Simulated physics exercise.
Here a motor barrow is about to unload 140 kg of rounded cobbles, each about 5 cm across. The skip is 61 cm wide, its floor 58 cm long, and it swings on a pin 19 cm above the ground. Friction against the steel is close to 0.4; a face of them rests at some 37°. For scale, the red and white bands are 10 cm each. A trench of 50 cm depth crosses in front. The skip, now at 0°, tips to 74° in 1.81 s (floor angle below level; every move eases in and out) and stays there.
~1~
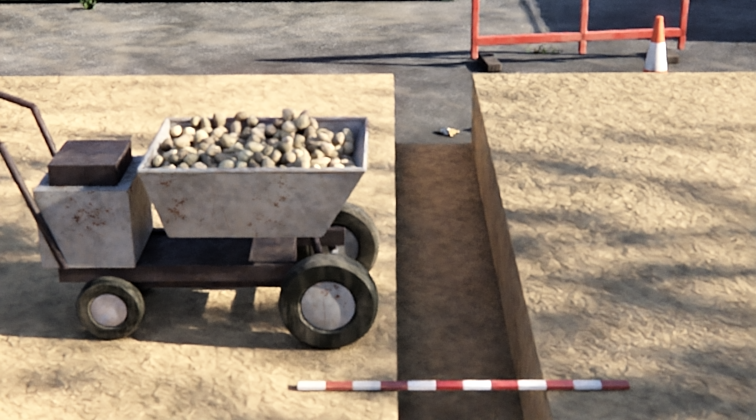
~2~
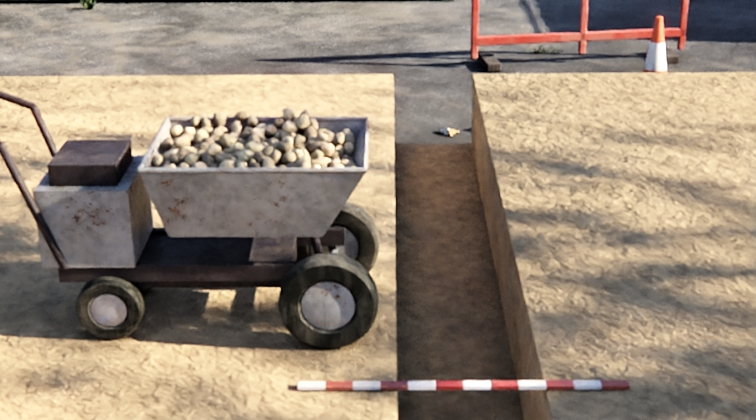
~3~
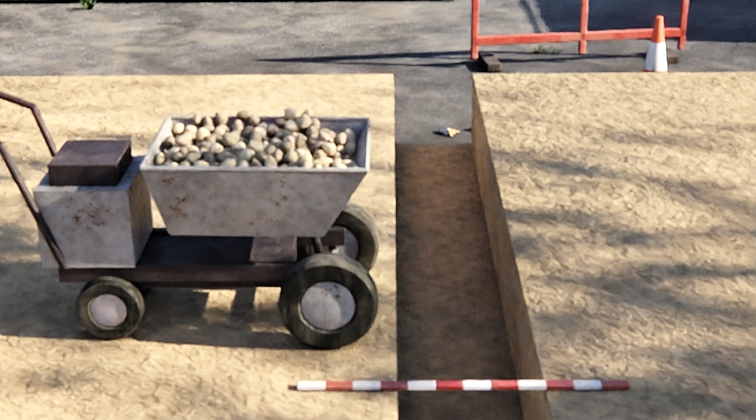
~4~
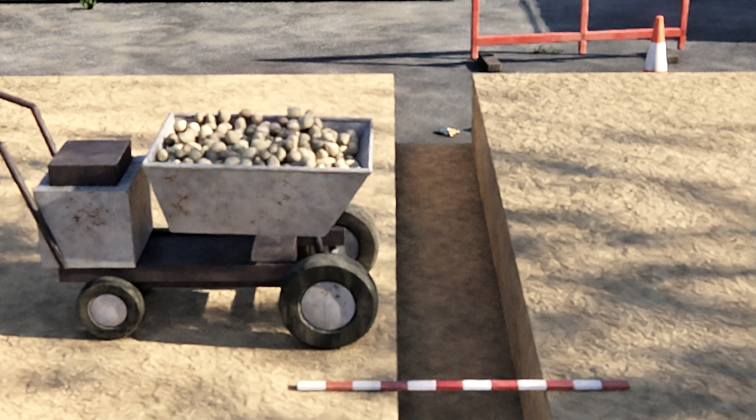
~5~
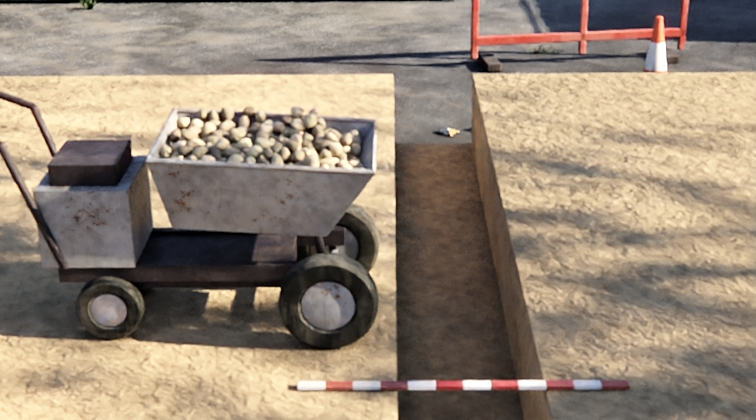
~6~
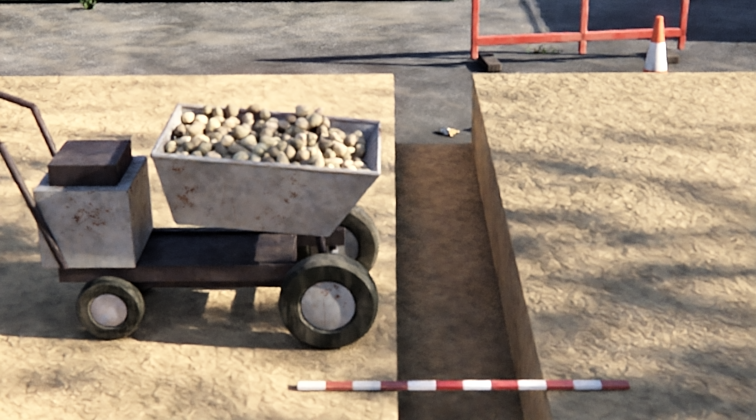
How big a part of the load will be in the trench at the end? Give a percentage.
About 76 per cent.
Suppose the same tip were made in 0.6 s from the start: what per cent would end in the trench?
Then about 45 per cent.
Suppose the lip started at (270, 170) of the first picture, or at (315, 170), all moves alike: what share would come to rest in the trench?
About 100 and 100 per cent.
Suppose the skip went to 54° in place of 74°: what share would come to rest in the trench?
Then about 25 per cent.
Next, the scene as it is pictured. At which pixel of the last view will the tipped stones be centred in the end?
Around (499, 399).
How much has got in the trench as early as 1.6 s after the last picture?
Some 35 per cent.
Then, 1.1 s after the last picture the floor is at 63°, 97 % in the skip, 3 % in the trench; the foremost stones are at (501, 283).
Then, 1.6 s after the last picture the floor is at 74°, 48 % in the skip, 33 % in the trench, 18 % past the trench; the foremost stones are at (649, 316).
Then, 2.0 s after the last picture the floor is at 74°, 26 % in the skip, 49 % in the trench, 25 % past the trench; the foremost stones are at (733, 328).
Then, 3.9 s after the last picture the floor is at 74°, 0 % in the skip, 76 % in the trench, 24 % past the trench; the foremost stones are past the picture's edge.
